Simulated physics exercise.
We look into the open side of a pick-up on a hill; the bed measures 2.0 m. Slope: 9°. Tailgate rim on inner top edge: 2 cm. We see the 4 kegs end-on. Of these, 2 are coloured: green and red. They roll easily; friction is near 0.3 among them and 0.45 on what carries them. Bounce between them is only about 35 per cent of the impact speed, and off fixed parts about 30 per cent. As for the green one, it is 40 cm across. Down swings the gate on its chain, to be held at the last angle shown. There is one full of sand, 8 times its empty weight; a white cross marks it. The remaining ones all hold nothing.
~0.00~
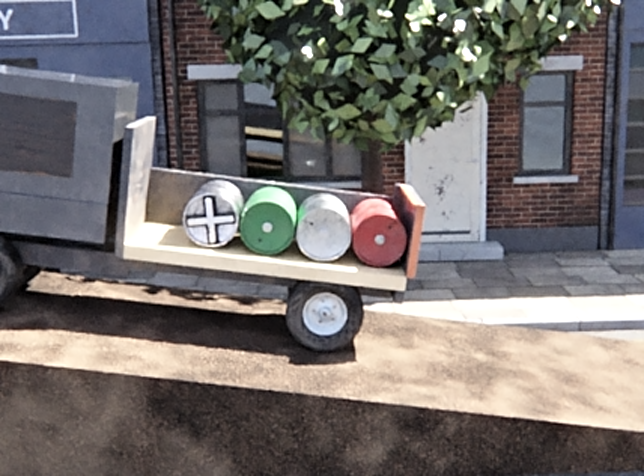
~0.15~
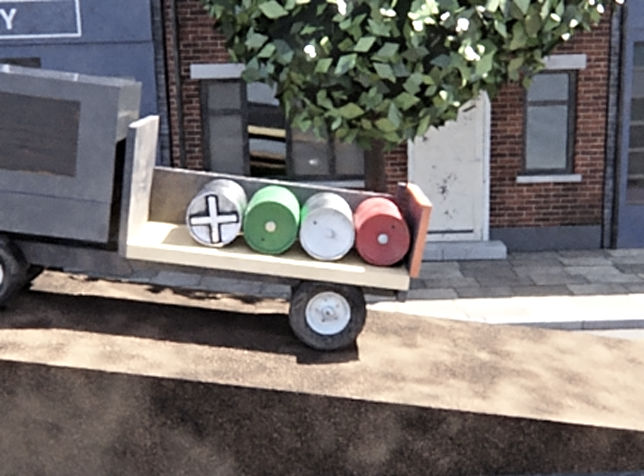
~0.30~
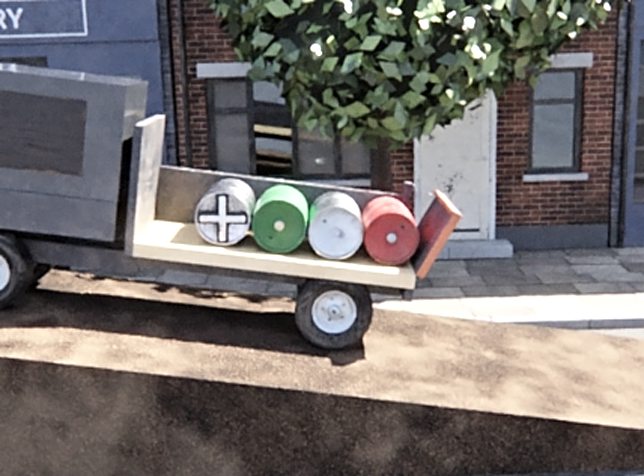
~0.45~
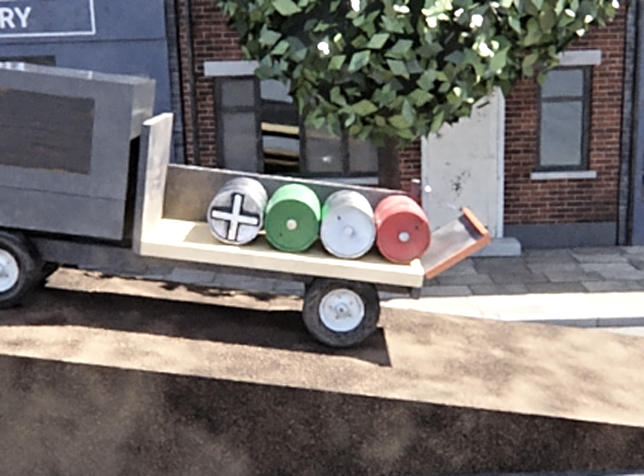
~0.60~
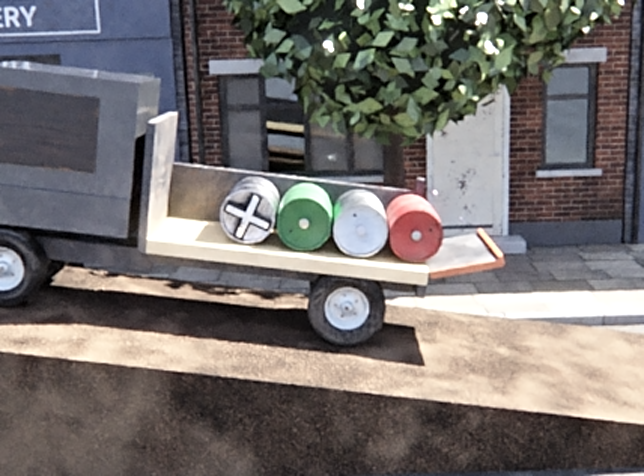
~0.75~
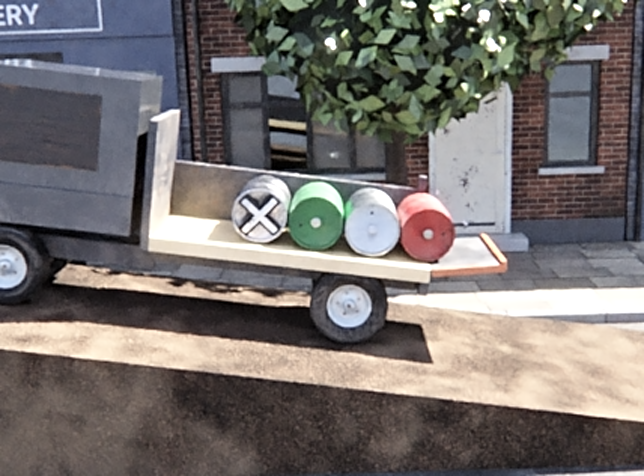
The tailgate of a truck parked on a slope swung down until nearly level, and the four barrels in the bed, one marked with a white cross, began rolling slightly right toward it.
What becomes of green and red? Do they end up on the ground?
Here's what I'd expect: The green one exits, and the Red one exits.
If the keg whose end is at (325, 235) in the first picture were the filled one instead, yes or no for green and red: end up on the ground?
Green: Negative; red: Affirmative, in that case.
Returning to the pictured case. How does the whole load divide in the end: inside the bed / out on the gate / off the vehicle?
First 0, then 0, and last 4.
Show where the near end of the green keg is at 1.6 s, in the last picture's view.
It should be close to pixel (394, 232).
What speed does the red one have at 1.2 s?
The speed is close to 0.7 m/s.
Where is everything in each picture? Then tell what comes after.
In the first picture, green (267, 228), red (380, 241); gate 81° above level, tip at (421, 207); white cross at (210, 221).
In the second picture, green (271, 227), red (383, 240); gate 78° above level, tip at (428, 207).
In the third picture, green (279, 226), red (392, 239); gate 58° above level, tip at (457, 216).
In the fourth picture, green (292, 225), red (404, 238); gate 31° above level, tip at (488, 239).
In the fifth picture, green (304, 224), red (417, 237); gate 8° above level, tip at (501, 263).
In the sixth picture, green (316, 223), red (429, 236); gate 2° above level, tip at (503, 268).
By 1.2 s, green is on the bed, 55 cm short of the hinge, rolling right; red is on the gate, 25 cm past the hinge, rolling right; 0 out so far.
By 1.6 s, green is on the bed, 30 cm short of the hinge, rolling right; red is dropping off the gate; 1 out so far.
By 2.1 s, green is on the gate, 10 cm past the hinge, rolling right; red is out on the ground; 2 out so far.
By 2.7 s, green is dropping off the gate; red is off the vehicle; 3 out so far.
Finally (6.5 s), green is off the vehicle; red is off the vehicle; 4 out so far.
